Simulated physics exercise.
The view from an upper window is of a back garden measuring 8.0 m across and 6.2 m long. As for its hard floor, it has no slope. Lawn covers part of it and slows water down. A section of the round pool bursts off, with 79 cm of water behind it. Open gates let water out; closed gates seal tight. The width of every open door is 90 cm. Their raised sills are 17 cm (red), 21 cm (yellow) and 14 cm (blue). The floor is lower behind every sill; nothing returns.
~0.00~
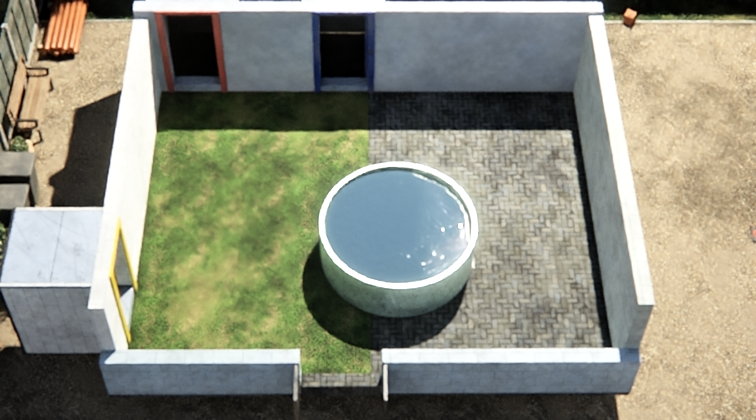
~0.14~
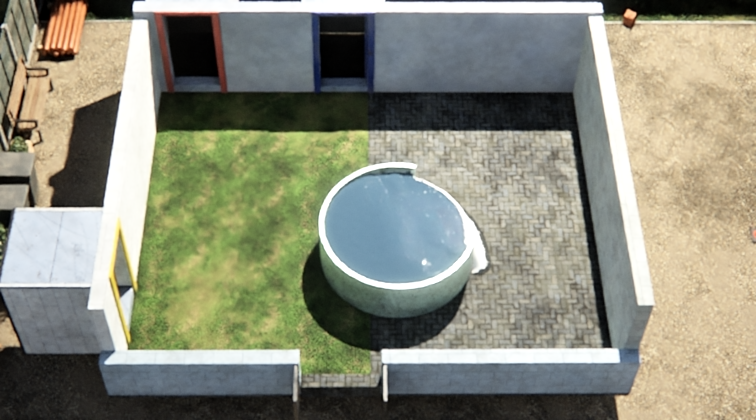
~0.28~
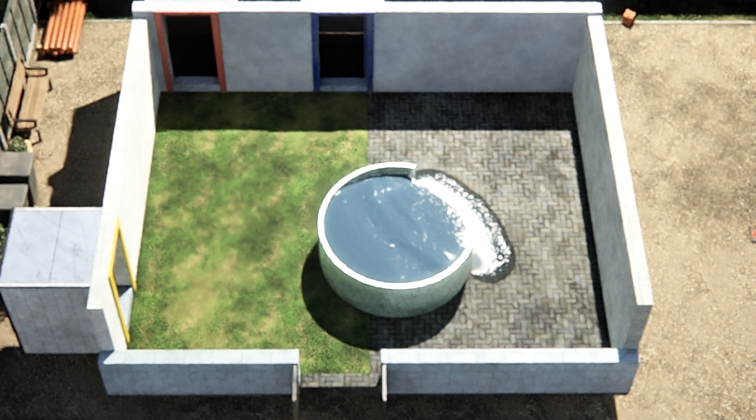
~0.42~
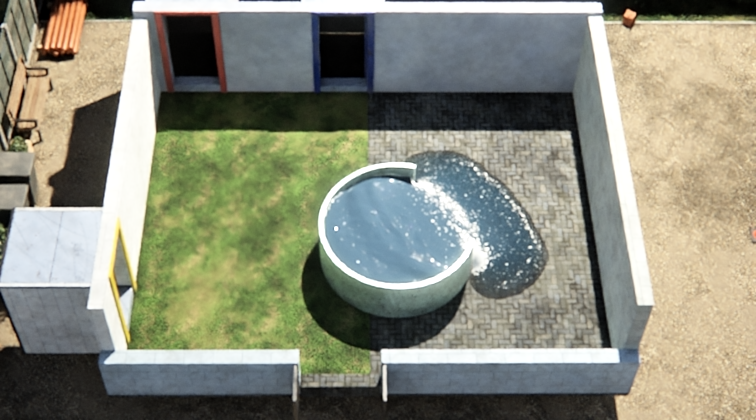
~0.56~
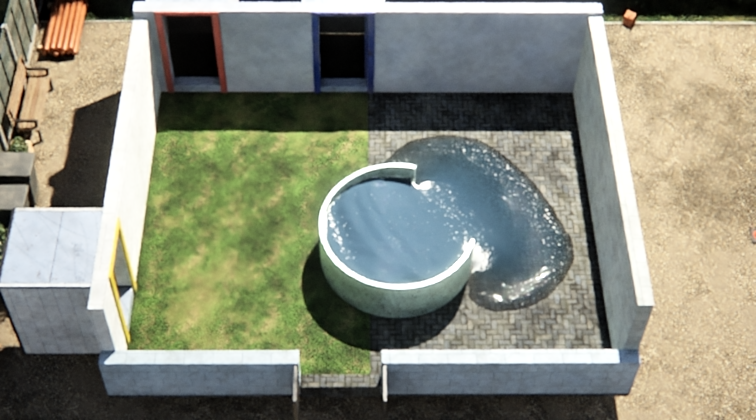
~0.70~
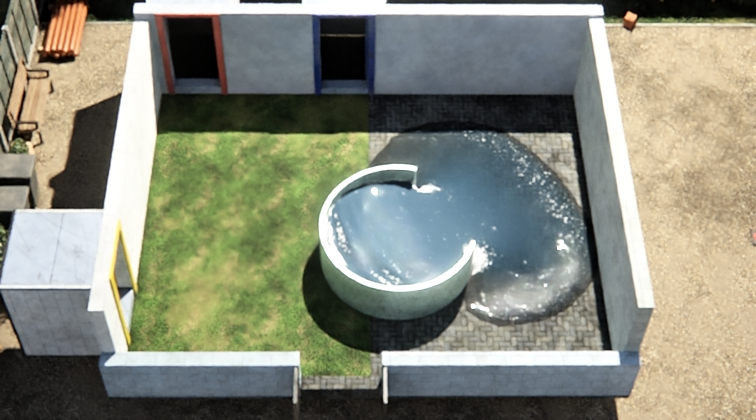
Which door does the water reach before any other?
The blue door.
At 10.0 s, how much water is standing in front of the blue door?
The depth comes to around 7.5 centimetres.
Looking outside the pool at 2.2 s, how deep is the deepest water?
Around 60 centimetres deep.
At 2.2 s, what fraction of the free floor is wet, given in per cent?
Wet share: Near 30 percent.
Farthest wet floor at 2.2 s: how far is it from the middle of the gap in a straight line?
I'd put it close to 4.0 m.
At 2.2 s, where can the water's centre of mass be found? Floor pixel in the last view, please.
At about (483, 210).
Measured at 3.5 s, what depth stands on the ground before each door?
Red 0 cm, yellow 0 cm, blue 10 cm.
After 1.4 s water covers 35 % of the floor and is deepest (52 cm) near (573, 99); red door not reached, yellow door not reached, blue door not reached.
After 2.2 s water covers 30 % of the floor and is deepest (60 cm) near (573, 99); red door not reached, yellow door not reached, blue door reached at 2.0 s.
After 3.5 s water covers 45 % of the floor and is deepest (34 cm) near (577, 186); red door not reached, yellow door not reached, blue door reached at 2.0 s.
After 6.0 s water covers 85 % of the floor and is deepest (20 cm) near (604, 375); red door reached at 5.0 s, yellow door not reached, blue door reached at 2.0 s.
After 10.0 s water covers 100 % of the floor and is deepest (16 cm) near (124, 376); red door reached at 5.0 s, yellow door reached at 8.5 s, blue door reached at 2.0 s.
